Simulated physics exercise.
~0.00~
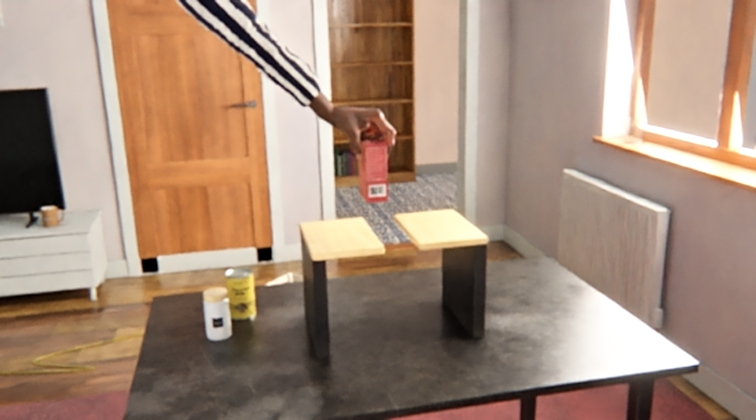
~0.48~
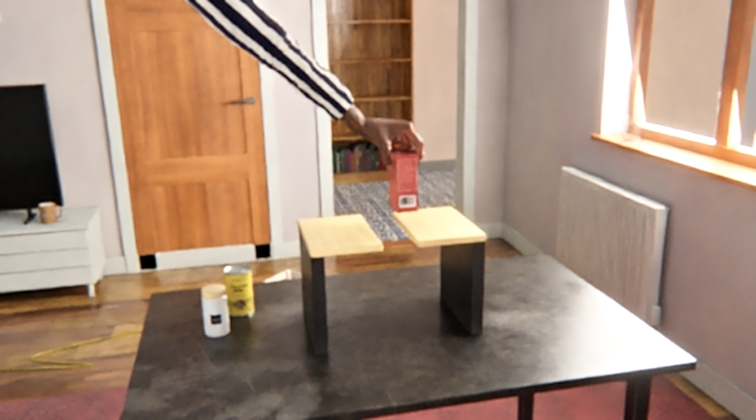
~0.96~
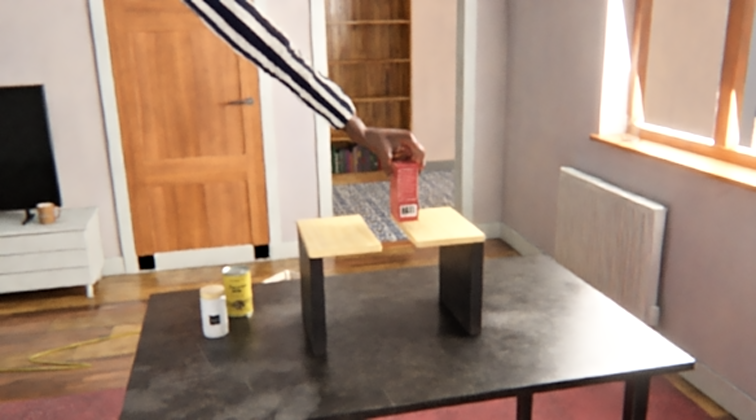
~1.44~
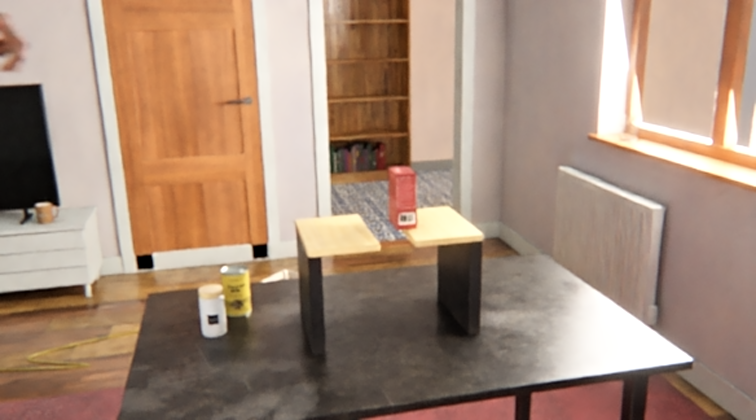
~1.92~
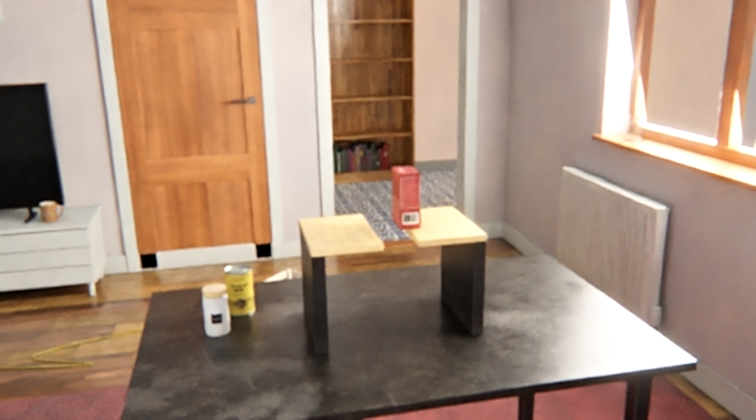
Red packet being lowered by a hand onto two spaced wooden-topped supports, released, and staying upright on top as the hand withdraws.
